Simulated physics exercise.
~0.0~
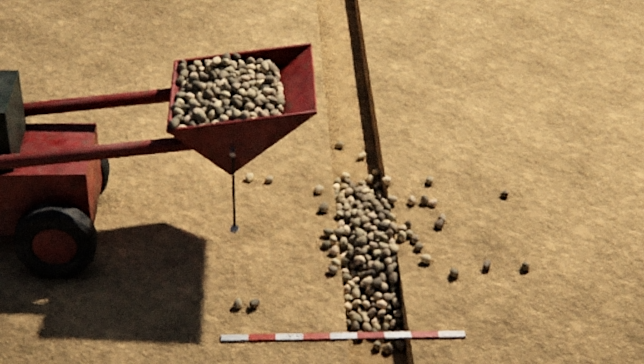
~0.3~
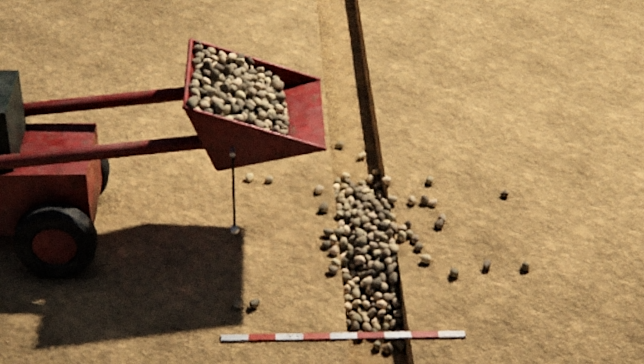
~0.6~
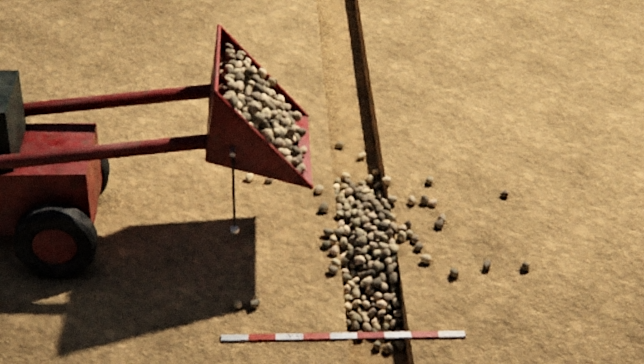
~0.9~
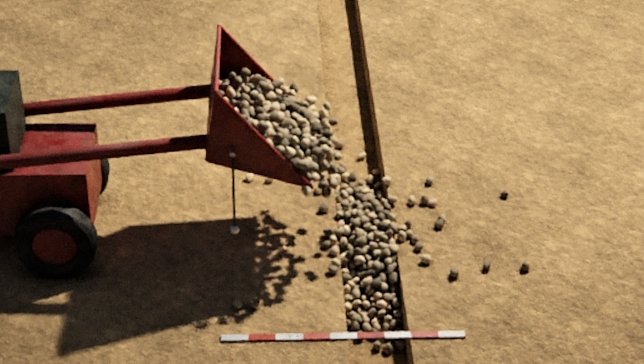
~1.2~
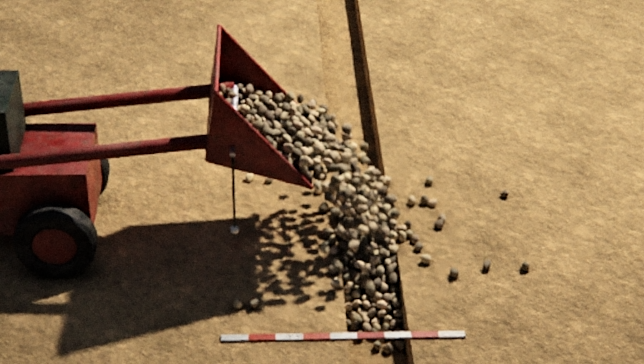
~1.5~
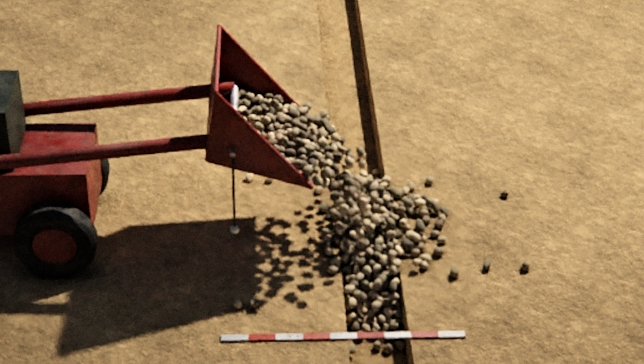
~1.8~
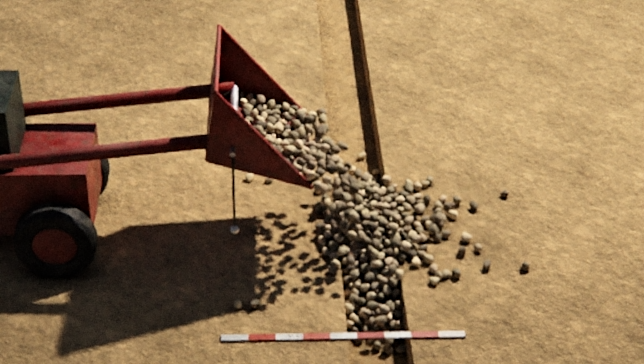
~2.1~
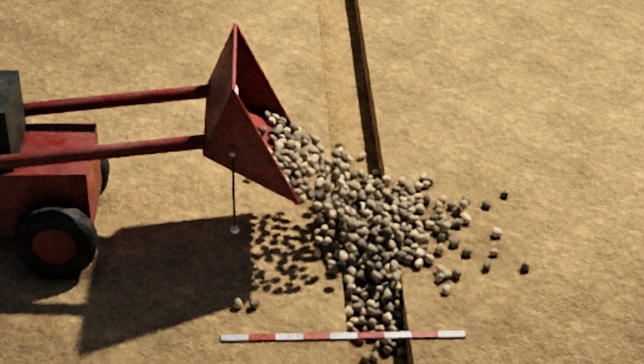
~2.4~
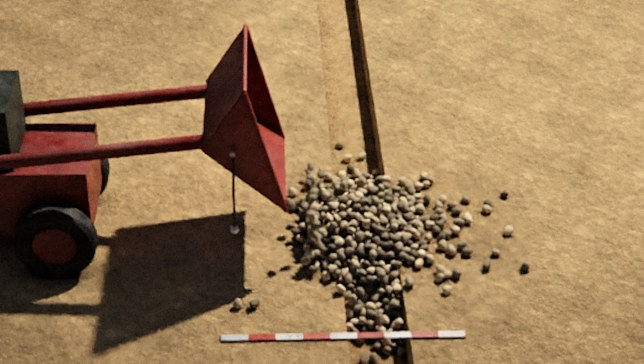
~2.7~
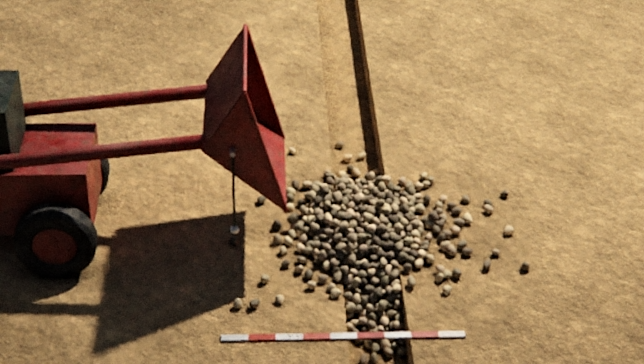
A red loader bucket full of smooth, rounded stones tilts forward at the ends of two arms, beside a narrow trench in sandy ground where a pile of similar stones already lies. The bucket pauses at a steep tilt while the stones slide over its front edge and pour onto the old pile. The heap spreads to the right across the trench, beyond a red and white striped staff's upper side. The bucket then tips further, and the last stones tumble out. It ends empty and still, with a broad mound covering part of the trench and stones scattered on both sides.
